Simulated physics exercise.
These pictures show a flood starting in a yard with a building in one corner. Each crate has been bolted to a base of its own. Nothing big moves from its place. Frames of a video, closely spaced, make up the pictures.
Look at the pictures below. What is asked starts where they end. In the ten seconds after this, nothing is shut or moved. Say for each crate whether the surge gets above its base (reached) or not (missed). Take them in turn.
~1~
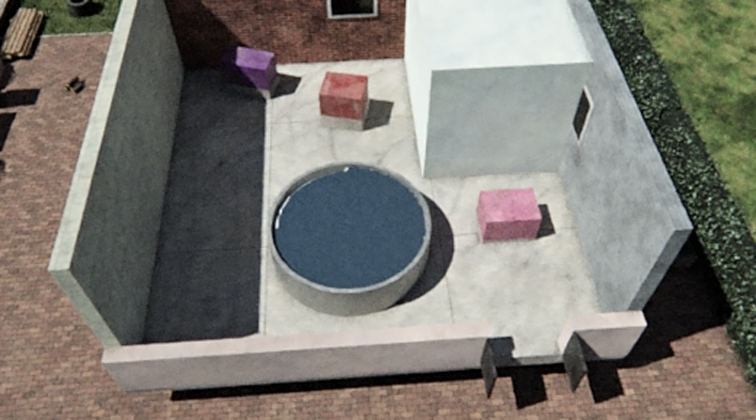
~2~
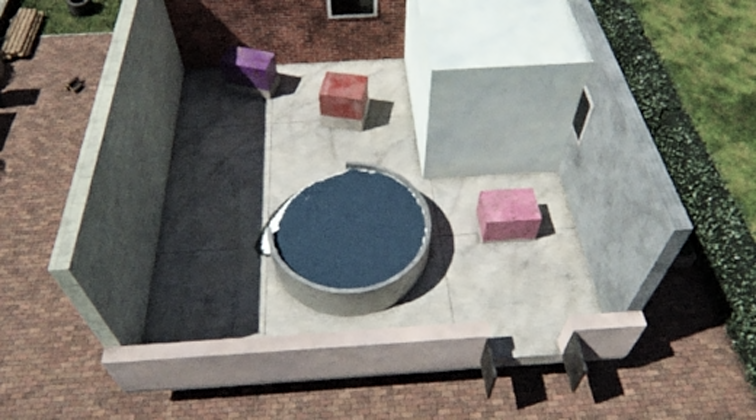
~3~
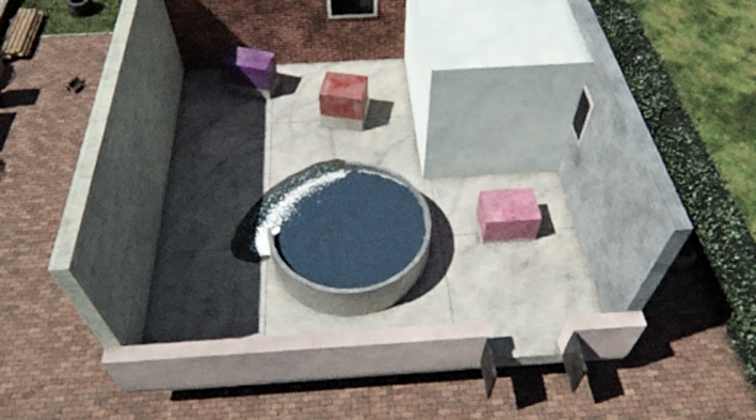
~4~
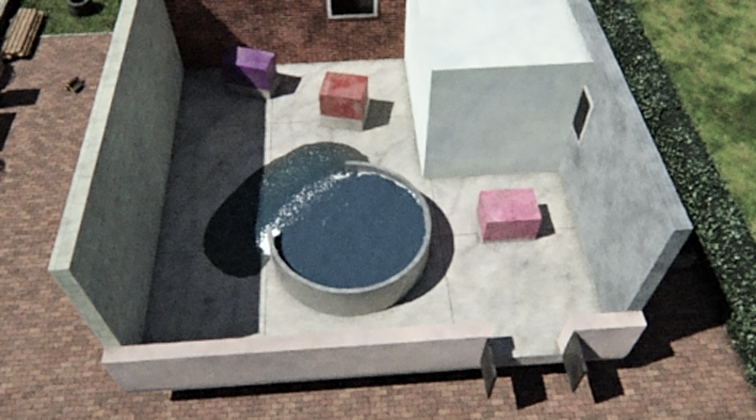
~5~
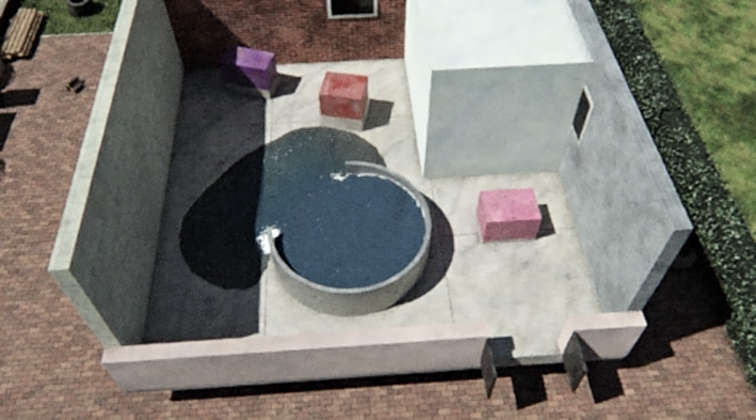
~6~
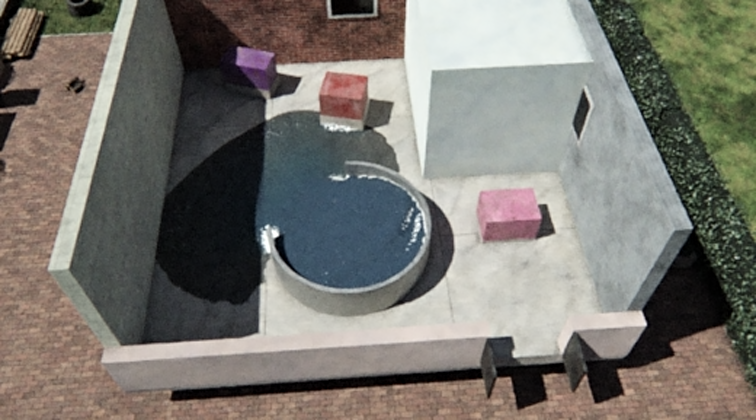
Red crate: Missed; purple crate: Reached; pink crate: Reached.
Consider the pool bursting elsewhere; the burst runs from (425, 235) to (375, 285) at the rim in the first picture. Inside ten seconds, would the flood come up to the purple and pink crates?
The purple crate is not reached; the pink crate is reached.
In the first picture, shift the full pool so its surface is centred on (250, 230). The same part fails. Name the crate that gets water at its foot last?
That would be the one in pink.
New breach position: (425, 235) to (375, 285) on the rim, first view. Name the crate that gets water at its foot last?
Last in line is the purple-painted one.
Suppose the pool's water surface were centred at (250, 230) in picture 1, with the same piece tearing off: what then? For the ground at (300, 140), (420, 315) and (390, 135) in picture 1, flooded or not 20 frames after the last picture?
Taking the three spots in order: Swamped, bare, bare.
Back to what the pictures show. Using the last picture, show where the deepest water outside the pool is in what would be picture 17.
Around (184, 77).
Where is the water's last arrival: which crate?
Last is the crate marked pink.
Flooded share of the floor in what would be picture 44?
I make it 80 per cent.
A moment on, water covers 40 % of the floor; the red crate water round its plinth, the purple crate water round its plinth, the pink crate not reached.
Next, water covers 50 % of the floor; the red crate water round its plinth, the purple crate water round its plinth, the pink crate not reached.
Then, water covers 60 % of the floor; the red crate water round its plinth, the purple crate water round its plinth, the pink crate not reached.
Later, water covers 80 % of the floor; the red crate water round its plinth, the purple crate water round its plinth, the pink crate water round its plinth.
In the end, water covers 100 % of the floor; the red crate stayed above the water, the purple crate was topped, the pink crate was topped.
